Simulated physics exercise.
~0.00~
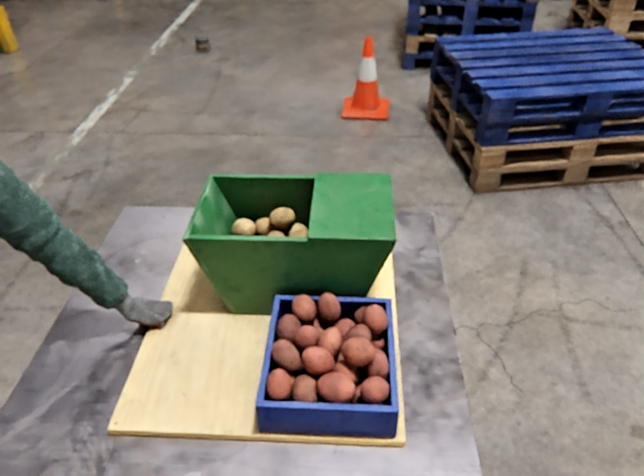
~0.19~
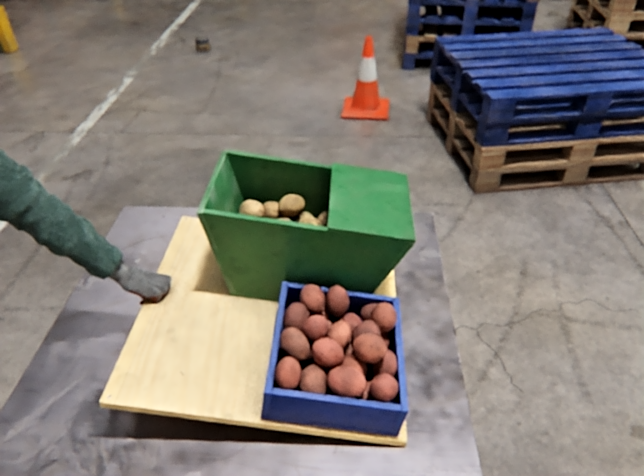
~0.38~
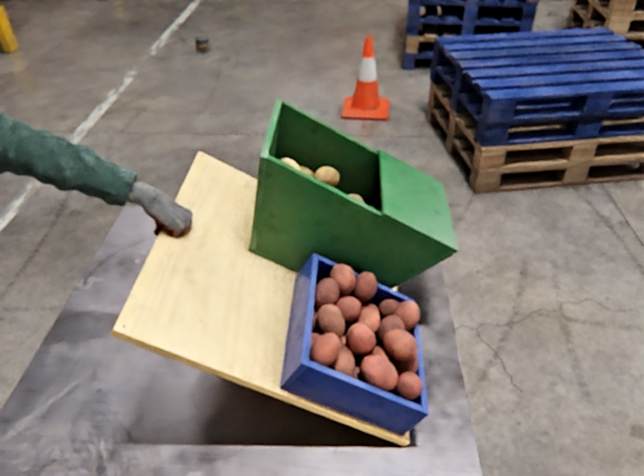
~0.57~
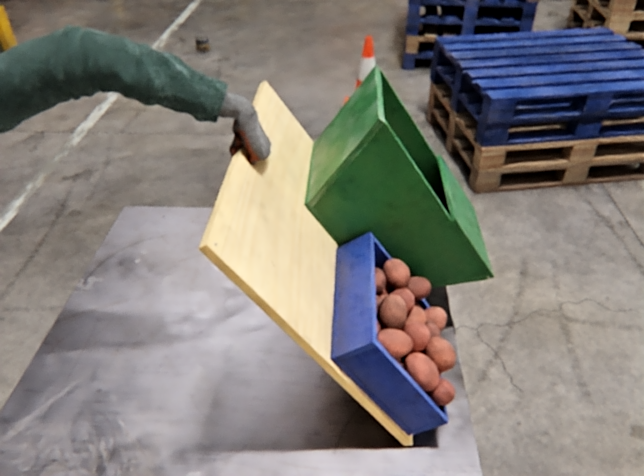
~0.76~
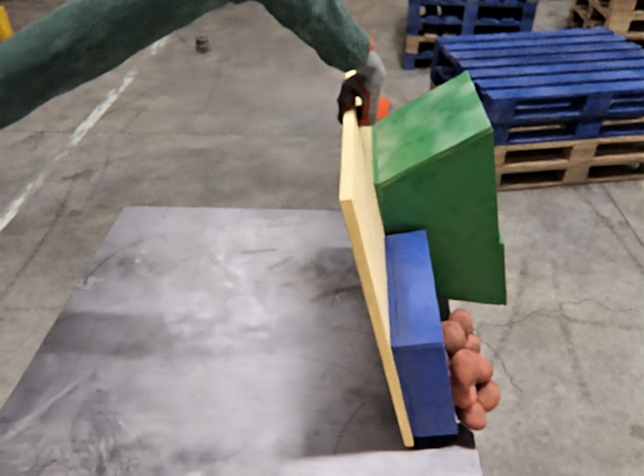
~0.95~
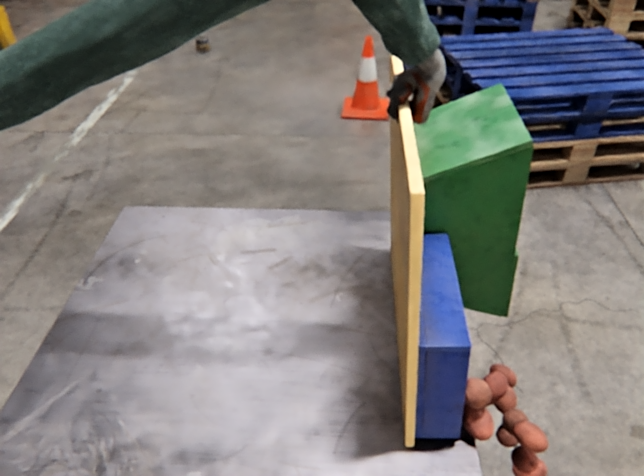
At the start, a green basket of pale potatoes and a blue basket of red potatoes sit on a flat wooden board. A gloved hand lifts the board's left edge, tilting both baskets rightward. With the board nearly upright, red potatoes tumble out of the blue basket.
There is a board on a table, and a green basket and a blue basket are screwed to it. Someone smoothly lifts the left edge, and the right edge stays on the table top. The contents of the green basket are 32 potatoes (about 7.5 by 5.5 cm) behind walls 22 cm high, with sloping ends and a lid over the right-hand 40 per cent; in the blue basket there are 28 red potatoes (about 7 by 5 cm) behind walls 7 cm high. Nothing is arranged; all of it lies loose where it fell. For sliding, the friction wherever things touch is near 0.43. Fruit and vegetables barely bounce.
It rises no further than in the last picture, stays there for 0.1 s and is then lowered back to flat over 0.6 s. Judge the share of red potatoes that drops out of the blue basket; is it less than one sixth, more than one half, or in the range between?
My guess is it will lose more than one half of its load.
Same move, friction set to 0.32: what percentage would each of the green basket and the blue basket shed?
Green basket 0, blue basket 70 per cent.
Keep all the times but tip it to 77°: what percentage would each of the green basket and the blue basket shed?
In that case the green basket sheds 0 %, while the blue basket sheds 50 %.
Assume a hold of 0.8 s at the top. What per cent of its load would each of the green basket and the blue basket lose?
Green basket: 10%, blue basket: 70%.
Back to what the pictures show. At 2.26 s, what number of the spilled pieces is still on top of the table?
About 0 of them.
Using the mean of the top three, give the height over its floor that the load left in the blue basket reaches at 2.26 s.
7 cm or thereabouts.
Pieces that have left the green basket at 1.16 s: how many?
Green basket: Roughly 2 out by then.
After 1.16 s, tilt 78°; 2 of 32 out of the green basket and 17 of 28 out of the blue basket.
After 1.42 s, tilt 28°; 2 of 32 out of the green basket and 18 of 28 out of the blue basket.
After 1.79 s, tilt 0°; 2 of 32 out of the green basket and 18 of 28 out of the blue basket.
Final count (at 2.26 s), 2 of 32 out of the green basket and 18 of 28 out of the blue basket. Asked share, 18 of 28, 64 per cent.
